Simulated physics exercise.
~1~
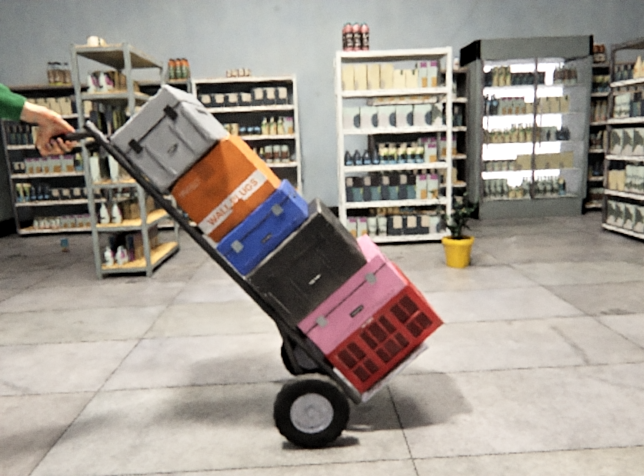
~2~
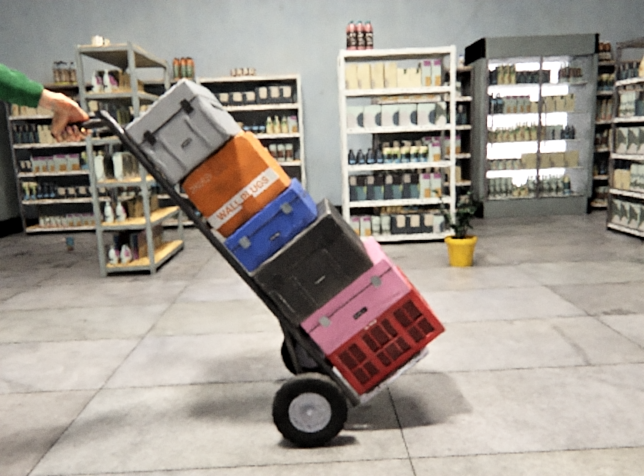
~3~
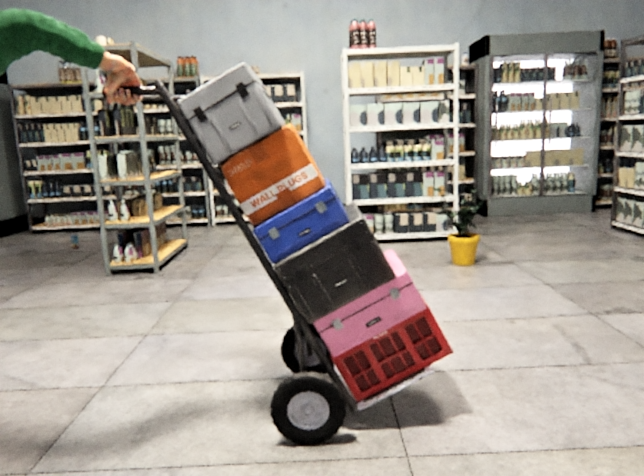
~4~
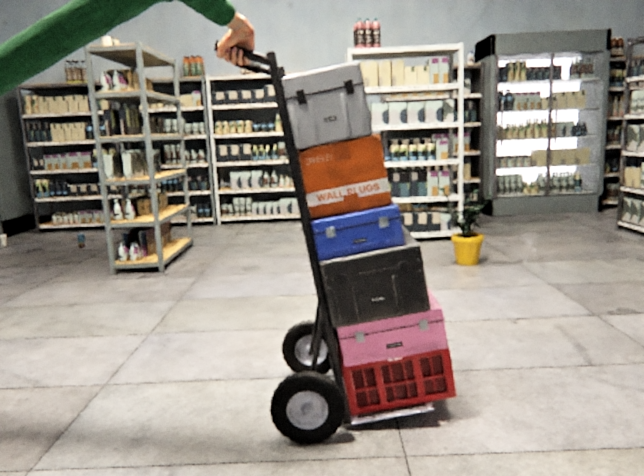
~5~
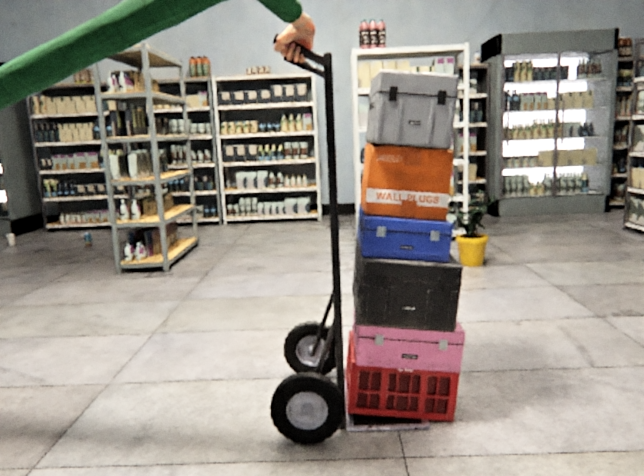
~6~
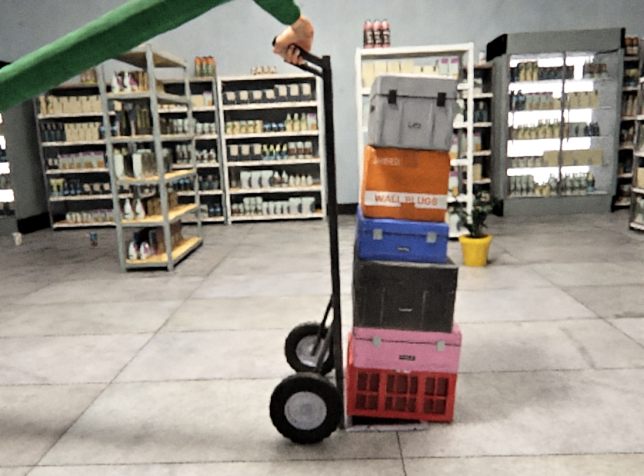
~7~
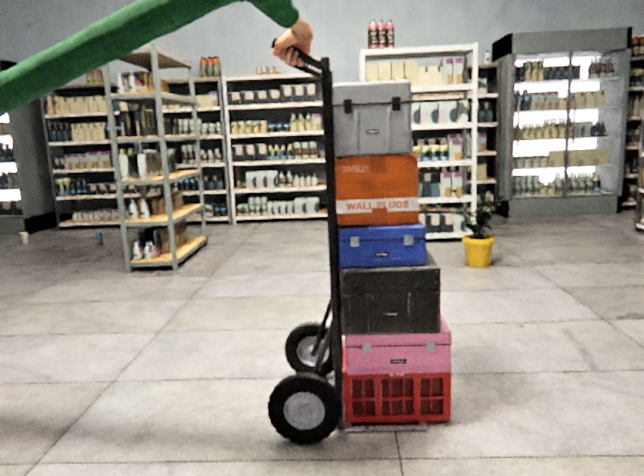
A green-sleeved arm swung a tilted sack truck stacked with toolboxes, an orange box and a red crate upright in a shop; the stack slid a little away from the frame, then settled back against it, still piled in order.
